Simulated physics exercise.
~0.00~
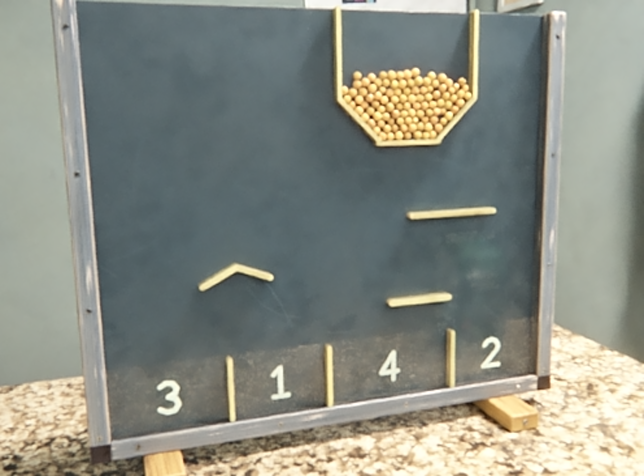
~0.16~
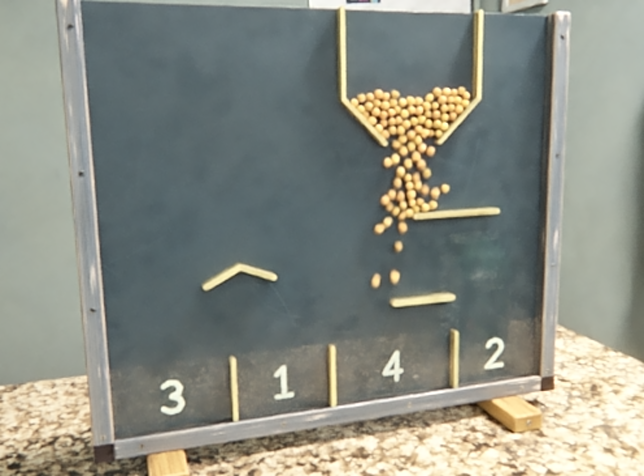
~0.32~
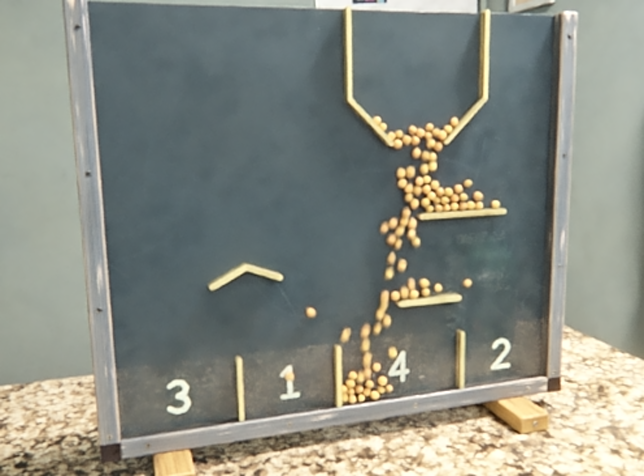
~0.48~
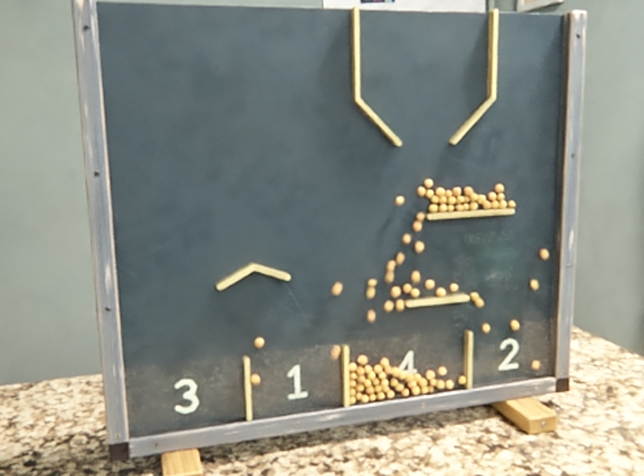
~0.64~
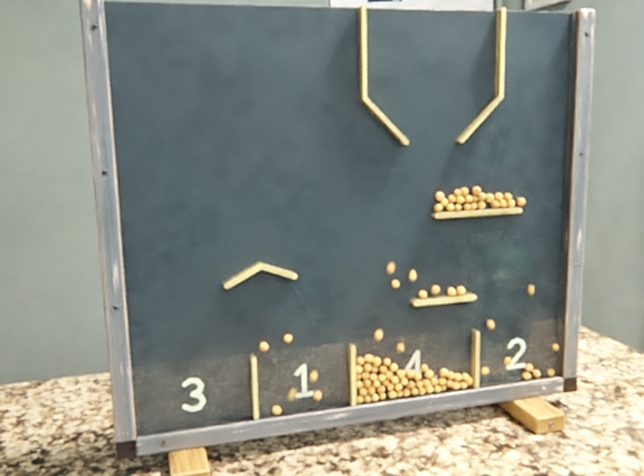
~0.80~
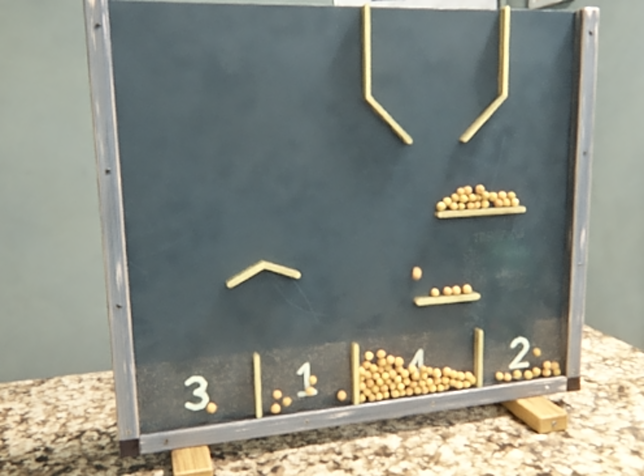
Wooden beads pouring from a hopper down a dark upright board, bouncing off ledges and piling mostly in the bin marked four.
